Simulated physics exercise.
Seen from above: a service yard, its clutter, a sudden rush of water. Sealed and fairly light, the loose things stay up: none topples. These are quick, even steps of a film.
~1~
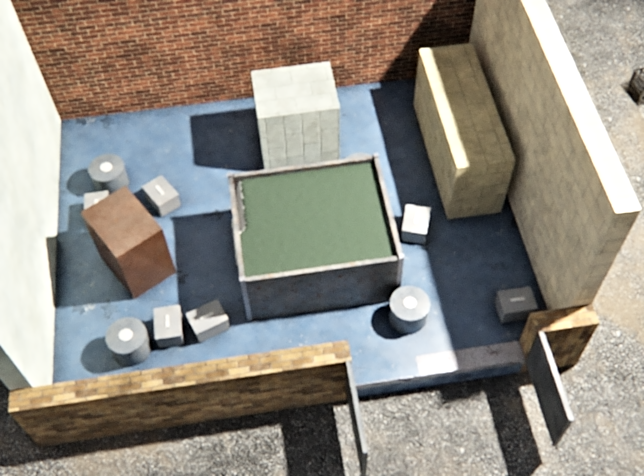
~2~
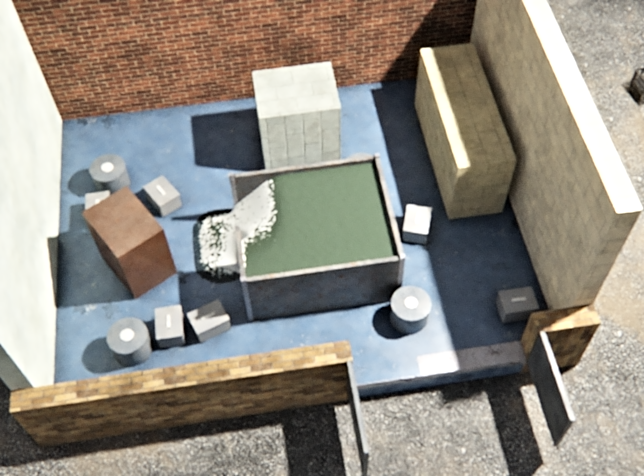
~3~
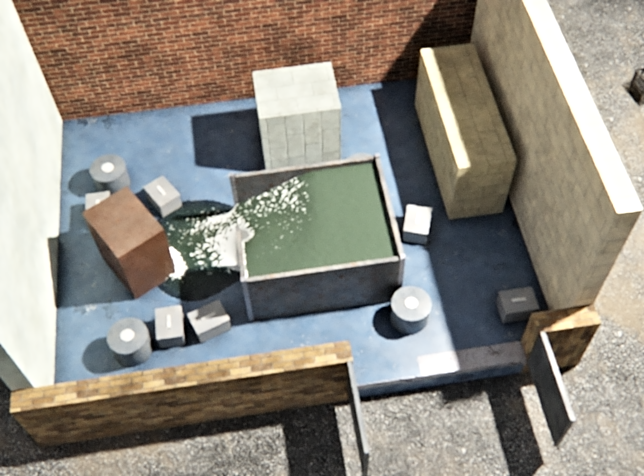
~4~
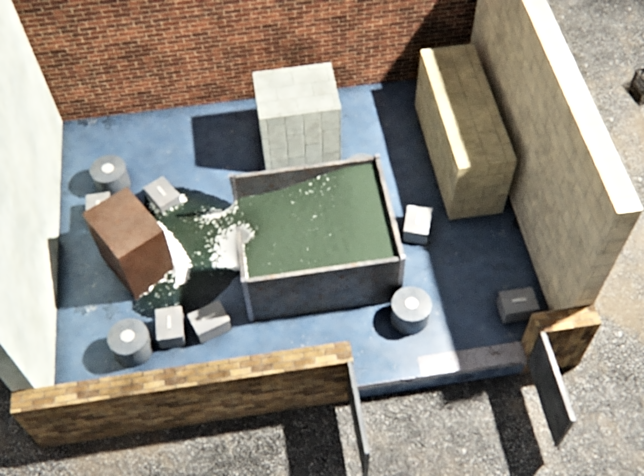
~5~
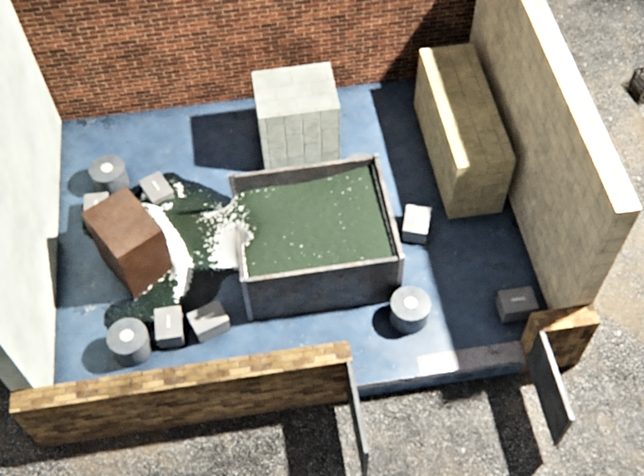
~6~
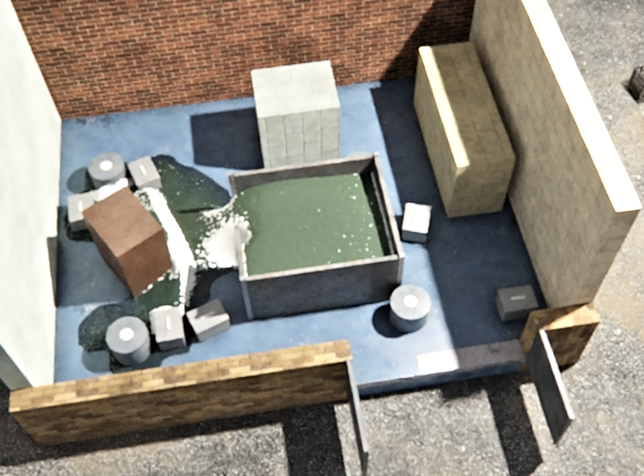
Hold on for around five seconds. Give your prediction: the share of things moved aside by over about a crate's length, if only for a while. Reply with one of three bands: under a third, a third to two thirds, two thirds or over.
A third to two thirds.
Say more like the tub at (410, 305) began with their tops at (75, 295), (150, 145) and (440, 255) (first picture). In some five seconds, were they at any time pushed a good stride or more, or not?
Outcome per entry: Knocked aside / knocked aside / stays where it is.
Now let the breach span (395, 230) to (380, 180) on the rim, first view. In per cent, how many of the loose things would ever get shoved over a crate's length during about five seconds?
I'd guess close to 30 percent.
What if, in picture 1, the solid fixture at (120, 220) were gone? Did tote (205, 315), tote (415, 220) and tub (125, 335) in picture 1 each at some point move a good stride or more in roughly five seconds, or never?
Working through the list, the first object covered the distance, the middle one stuck around, and the last covered the distance.
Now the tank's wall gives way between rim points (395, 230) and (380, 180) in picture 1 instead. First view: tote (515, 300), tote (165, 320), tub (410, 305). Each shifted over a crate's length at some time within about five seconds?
One after another: Goes the distance, then never gets that far, then goes the distance.
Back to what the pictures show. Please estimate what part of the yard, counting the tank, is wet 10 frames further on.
50 in a hundred, roughly.
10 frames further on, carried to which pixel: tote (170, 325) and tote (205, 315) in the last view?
Roughly (238, 345) and (297, 322).
A moment on, 3 of 10 are well off their spots; 1 afloat.
Next, 6 of 10 are well off their spots; 4 afloat.
Later, 6 of 10 are well off their spots; 6 afloat.
In the end, 5 of 10 are well off their spots, and 6 have been at some point; 6 afloat.
